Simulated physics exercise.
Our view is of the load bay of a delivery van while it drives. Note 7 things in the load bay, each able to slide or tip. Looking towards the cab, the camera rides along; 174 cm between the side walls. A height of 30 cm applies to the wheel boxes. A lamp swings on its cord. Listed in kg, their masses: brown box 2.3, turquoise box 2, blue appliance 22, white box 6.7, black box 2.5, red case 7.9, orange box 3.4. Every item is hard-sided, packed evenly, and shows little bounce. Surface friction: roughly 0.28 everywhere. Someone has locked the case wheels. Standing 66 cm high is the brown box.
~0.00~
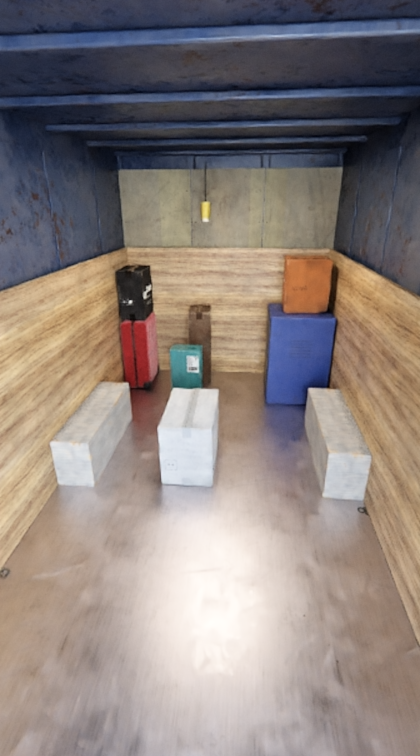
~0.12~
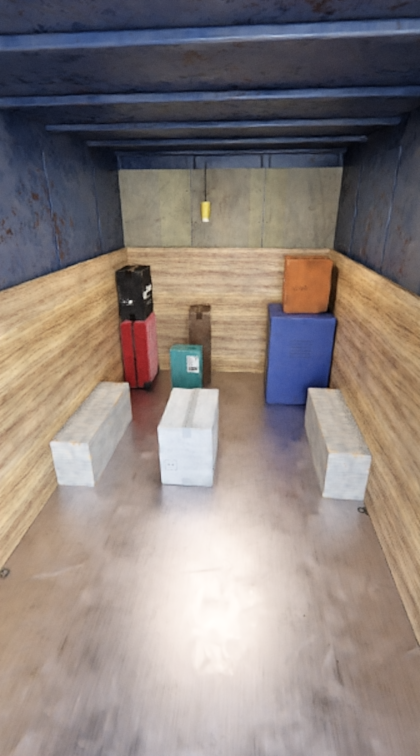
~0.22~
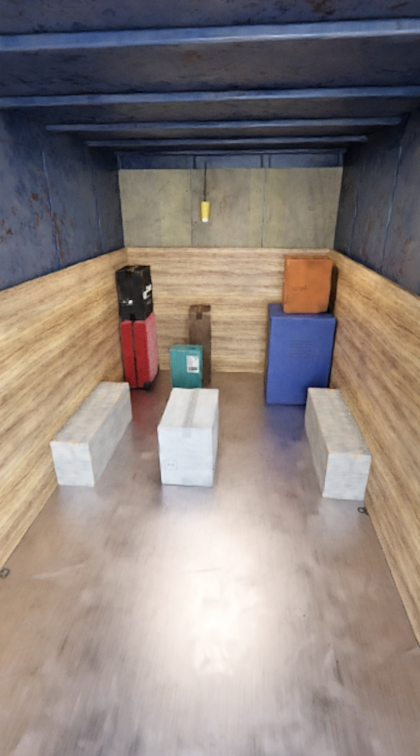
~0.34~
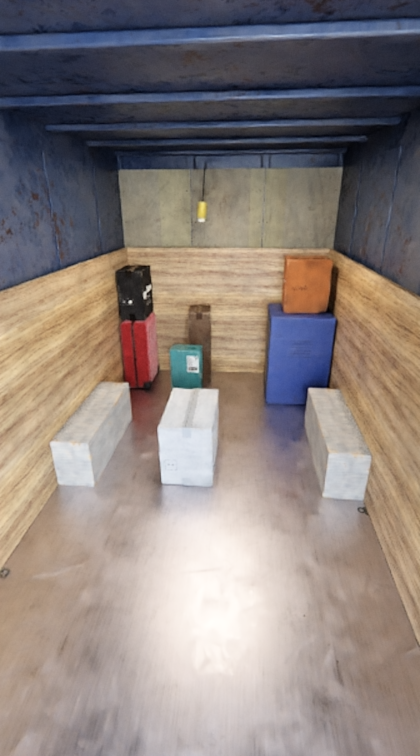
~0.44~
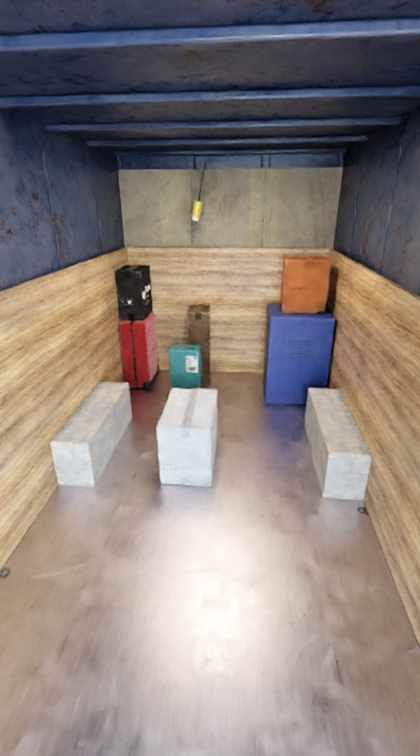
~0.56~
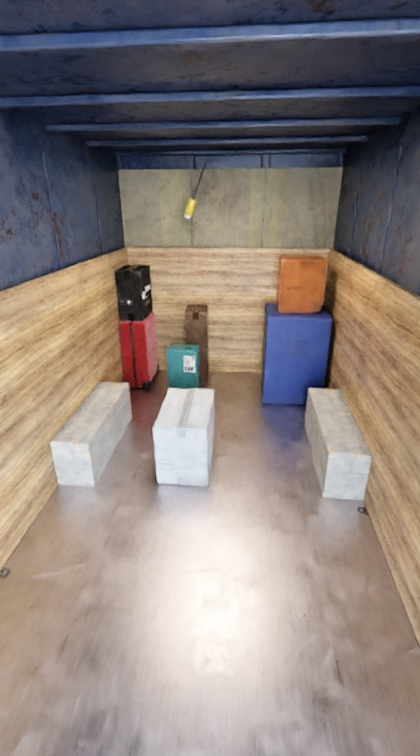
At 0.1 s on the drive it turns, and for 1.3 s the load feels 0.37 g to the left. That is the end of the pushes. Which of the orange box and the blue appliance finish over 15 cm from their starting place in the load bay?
Orange box: Over 15 cm away; blue appliance: Over 15 cm away.
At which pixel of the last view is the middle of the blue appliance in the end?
Roughly (231, 352).
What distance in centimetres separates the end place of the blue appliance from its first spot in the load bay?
Roughly 54 centimetres.
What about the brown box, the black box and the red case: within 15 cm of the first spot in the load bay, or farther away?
Brown box: Is displaced; black box: Remains in place; red case: Remains in place.
After 0.86 s, load feels 0.37 g left; orange box moved 19 cm near (281, 284); blue appliance moved 13 cm near (280, 353); brown box moved 14 cm.
After 1.16 s, load feels 0.36 g left; orange box moved 45 cm near (248, 283); blue appliance moved 32 cm near (257, 352); brown box moved 33 cm.
After 1.46 s, steady run; orange box moved 73 cm near (212, 283); blue appliance moved 52 cm near (234, 352); white box moved 38 cm.
After 2.46 s, steady run; orange box now down from where it sat; blue appliance moved 54 cm near (231, 352); white box moved 38 cm.
In the end (3.5 s), down from where it sat, orange box; not toppled but over 15 cm from the start, brown box, turquoise box, blue appliance and white box; the other 2 under 15 cm from the start. In the last view, orange box near (161, 403), blue appliance near (231, 352).
